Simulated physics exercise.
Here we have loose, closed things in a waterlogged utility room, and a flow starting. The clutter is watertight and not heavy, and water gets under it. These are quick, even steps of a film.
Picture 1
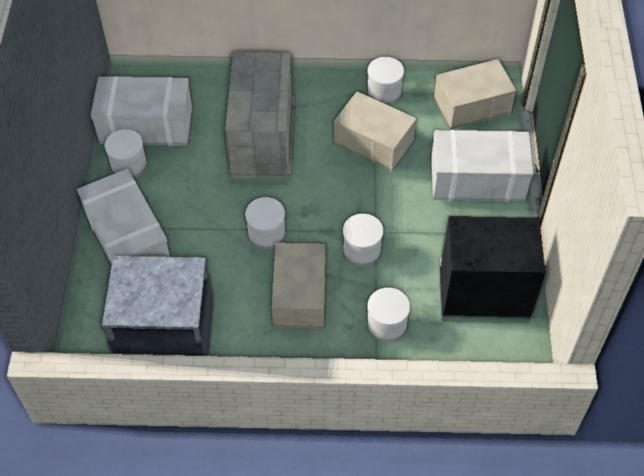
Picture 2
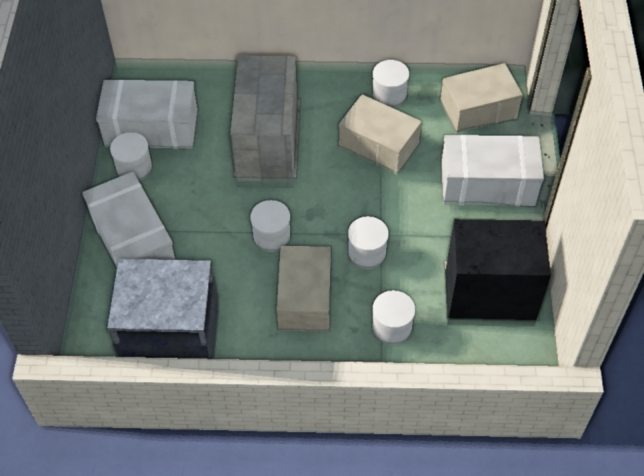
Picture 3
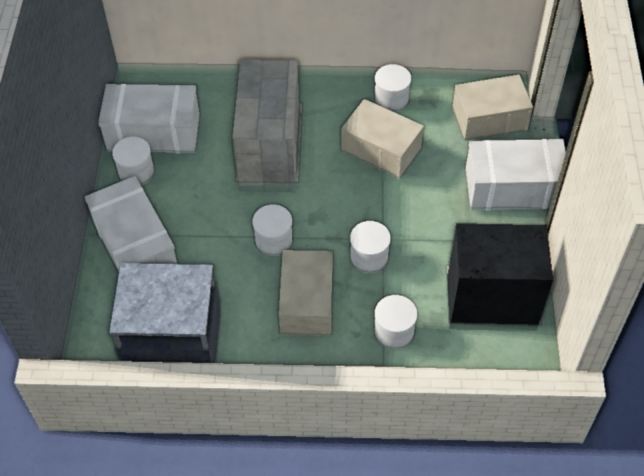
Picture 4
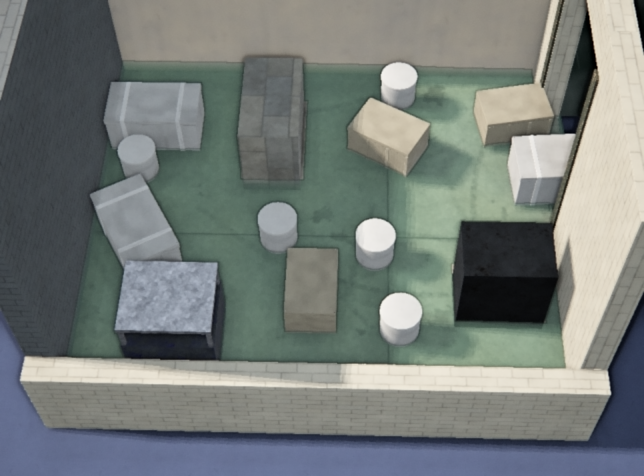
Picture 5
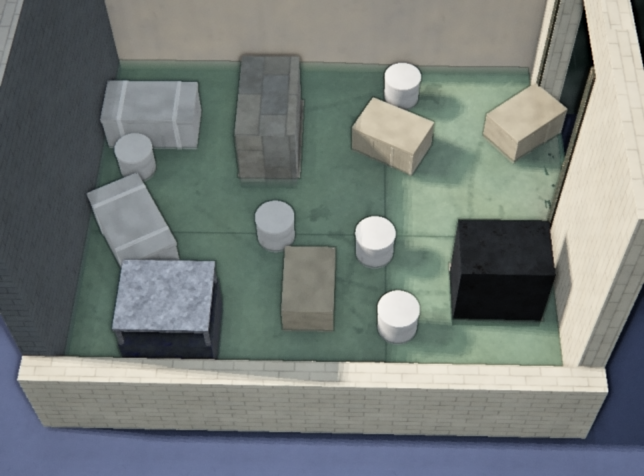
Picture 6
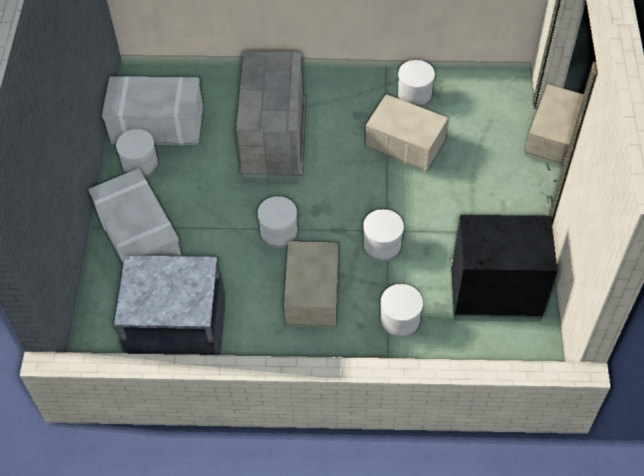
Utility room from above, a white crate sliding out of sight at the right wall, then a tan crate drifting rightward.
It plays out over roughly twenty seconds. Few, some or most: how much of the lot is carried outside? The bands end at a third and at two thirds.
It is two thirds or above.
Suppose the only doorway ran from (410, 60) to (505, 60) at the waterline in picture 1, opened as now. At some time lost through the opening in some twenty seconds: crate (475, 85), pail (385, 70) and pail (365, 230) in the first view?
In turn: Yes, carried outside, inside.
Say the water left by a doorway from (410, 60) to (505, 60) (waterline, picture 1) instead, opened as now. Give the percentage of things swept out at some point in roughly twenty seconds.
About 20 per cent.
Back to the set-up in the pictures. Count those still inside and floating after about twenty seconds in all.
That makes 3.
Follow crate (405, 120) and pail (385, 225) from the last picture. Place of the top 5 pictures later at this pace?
Close to (480, 111) and (443, 185).
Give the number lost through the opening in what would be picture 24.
The number is 6.
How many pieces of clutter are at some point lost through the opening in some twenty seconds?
8 of them.
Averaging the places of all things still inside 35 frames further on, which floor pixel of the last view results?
Around (229, 183).
A moment on, 2 of 11 are out; 9 afloat.
Next, 6 of 11 are out; 5 afloat.
Later, 8 of 11 are out; 3 afloat.
In the end, 8 of 11 are out; 3 afloat.
